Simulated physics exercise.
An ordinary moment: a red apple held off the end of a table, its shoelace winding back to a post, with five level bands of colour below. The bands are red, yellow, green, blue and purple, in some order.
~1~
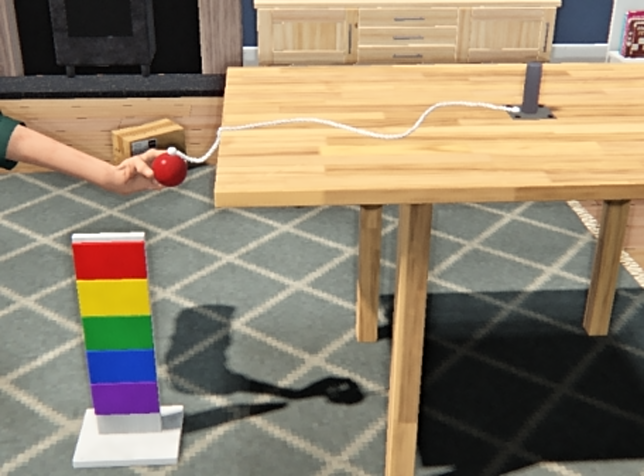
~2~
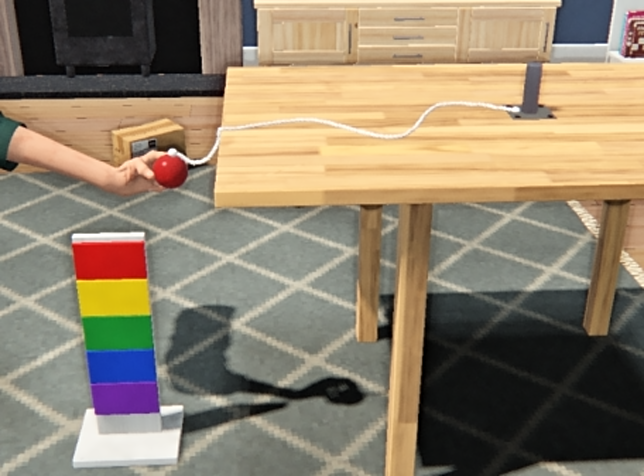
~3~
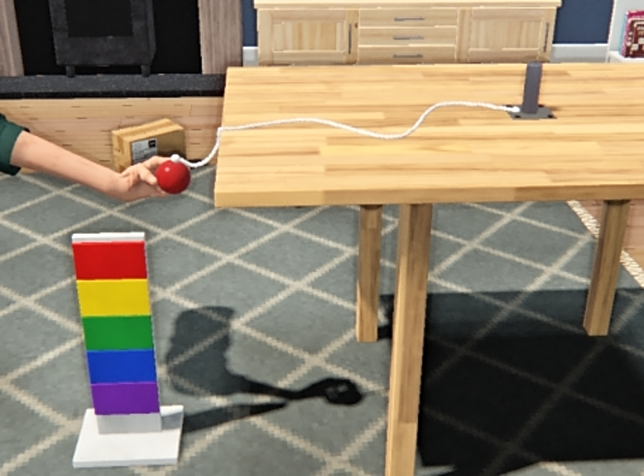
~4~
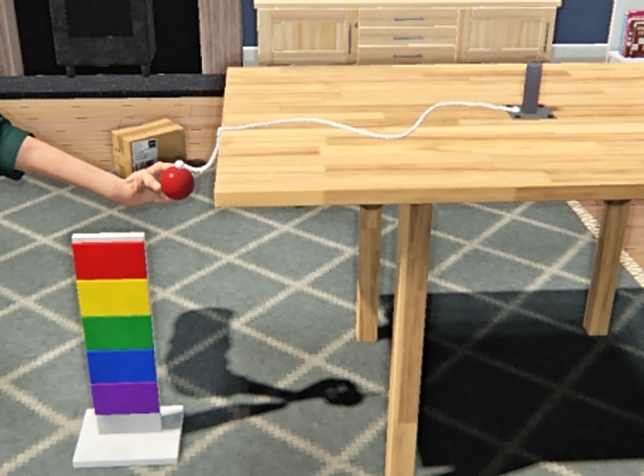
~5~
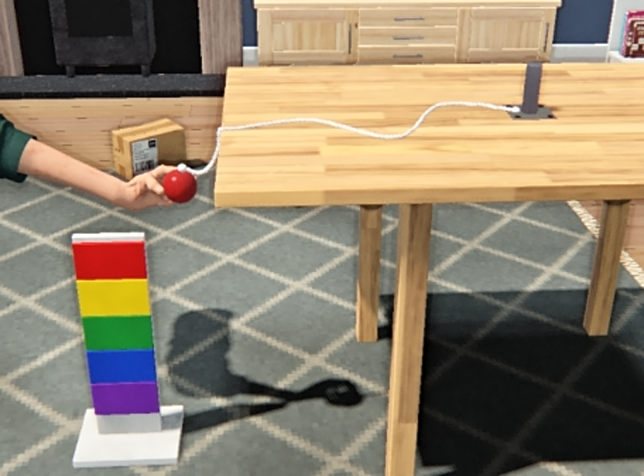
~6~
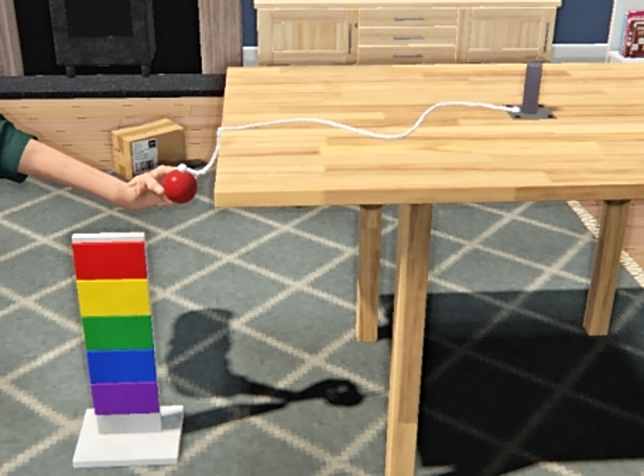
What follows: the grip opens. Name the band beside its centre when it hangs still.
Its centre hangs level with the yellow band.
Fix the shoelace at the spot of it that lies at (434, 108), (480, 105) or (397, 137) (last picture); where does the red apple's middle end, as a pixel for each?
About (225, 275), (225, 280) and (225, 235).
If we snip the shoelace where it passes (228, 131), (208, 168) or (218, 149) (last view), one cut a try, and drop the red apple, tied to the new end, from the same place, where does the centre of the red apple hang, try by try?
Try by try, around (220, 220), (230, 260) and (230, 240).
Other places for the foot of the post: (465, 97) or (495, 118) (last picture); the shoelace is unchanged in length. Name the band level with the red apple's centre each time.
In that order: Green; green.
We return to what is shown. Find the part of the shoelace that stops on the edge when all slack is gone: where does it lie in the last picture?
Near (303, 120).
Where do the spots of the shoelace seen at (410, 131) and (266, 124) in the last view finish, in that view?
Near (351, 123) and (221, 170).
Early on, apple near (214, 277); level with yellow.
Midway, apple near (230, 288); level with yellow.
Finally, apple near (224, 289); level with yellow. Its middle rests at the yellow band.
